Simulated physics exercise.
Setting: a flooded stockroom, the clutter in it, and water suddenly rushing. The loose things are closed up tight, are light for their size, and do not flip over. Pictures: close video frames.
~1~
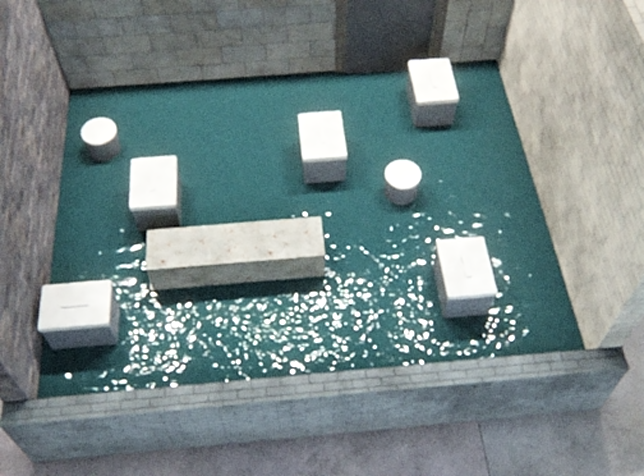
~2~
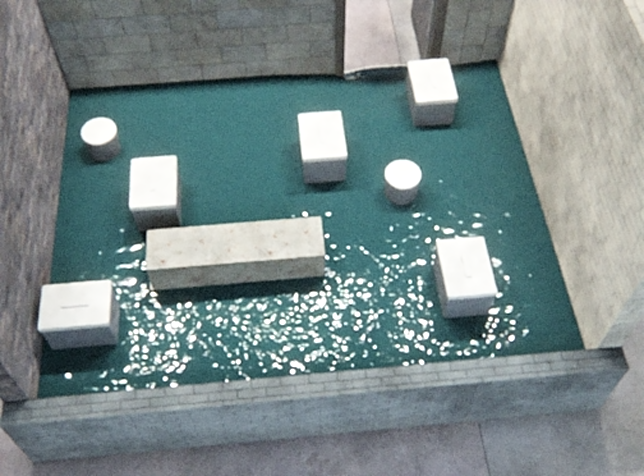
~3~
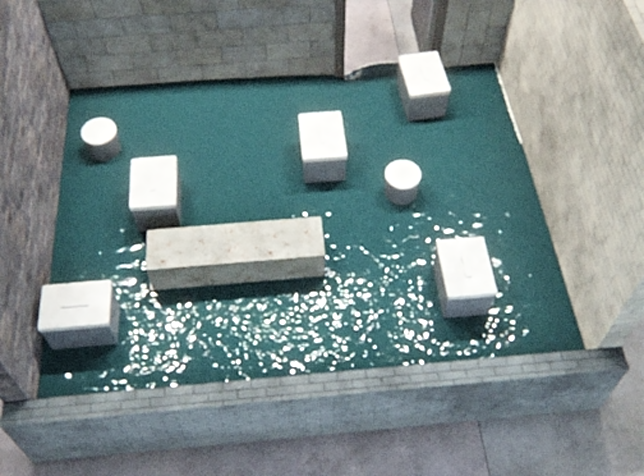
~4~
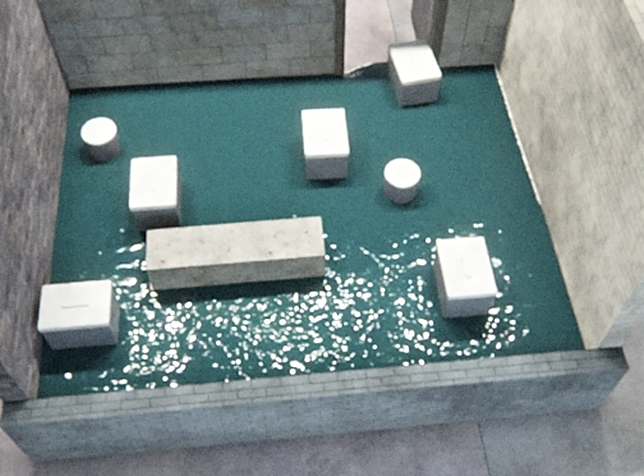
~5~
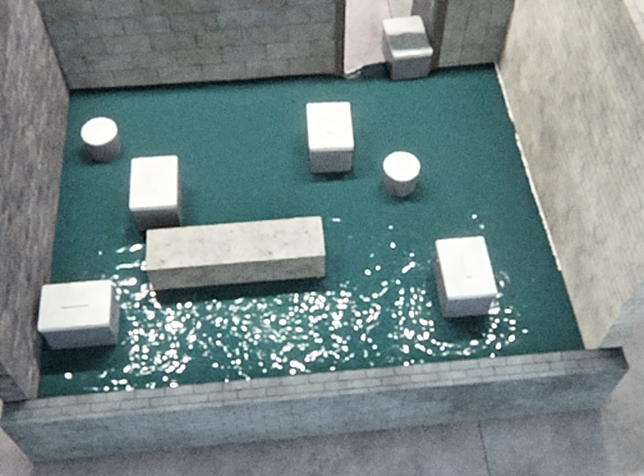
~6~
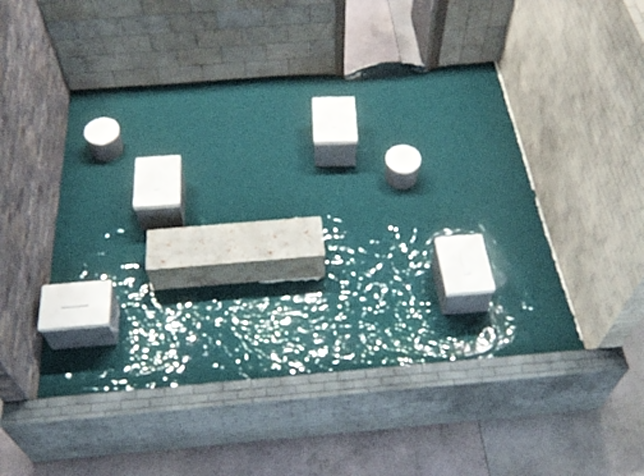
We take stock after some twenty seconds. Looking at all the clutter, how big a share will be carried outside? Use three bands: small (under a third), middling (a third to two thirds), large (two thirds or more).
Middling.
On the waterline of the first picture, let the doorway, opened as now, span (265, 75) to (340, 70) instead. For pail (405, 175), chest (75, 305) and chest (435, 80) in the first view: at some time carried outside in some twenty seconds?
The three read escape, no escape and escape, respectively.
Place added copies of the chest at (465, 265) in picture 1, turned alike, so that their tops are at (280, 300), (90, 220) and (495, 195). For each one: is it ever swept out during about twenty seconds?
Sure - one by one that's in the room, then in the room, then out of the room.
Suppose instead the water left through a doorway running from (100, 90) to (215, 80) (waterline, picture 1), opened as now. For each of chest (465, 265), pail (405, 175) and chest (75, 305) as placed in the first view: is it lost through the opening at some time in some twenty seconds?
The three read no escape, escape and escape, in that order.
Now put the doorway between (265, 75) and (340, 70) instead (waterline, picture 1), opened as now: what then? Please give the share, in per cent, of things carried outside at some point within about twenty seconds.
Near 70 percent, give or take.
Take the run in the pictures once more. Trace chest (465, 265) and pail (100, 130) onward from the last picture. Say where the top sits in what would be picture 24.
Estimated positions: (470, 199); (138, 117).
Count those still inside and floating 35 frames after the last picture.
4.
A moment on, 1 of 7 are out; 6 afloat.
Next, 3 of 7 are out; 4 afloat.
Later, 3 of 7 are out; 4 afloat.
In the end, 3 of 7 are out; 4 afloat.
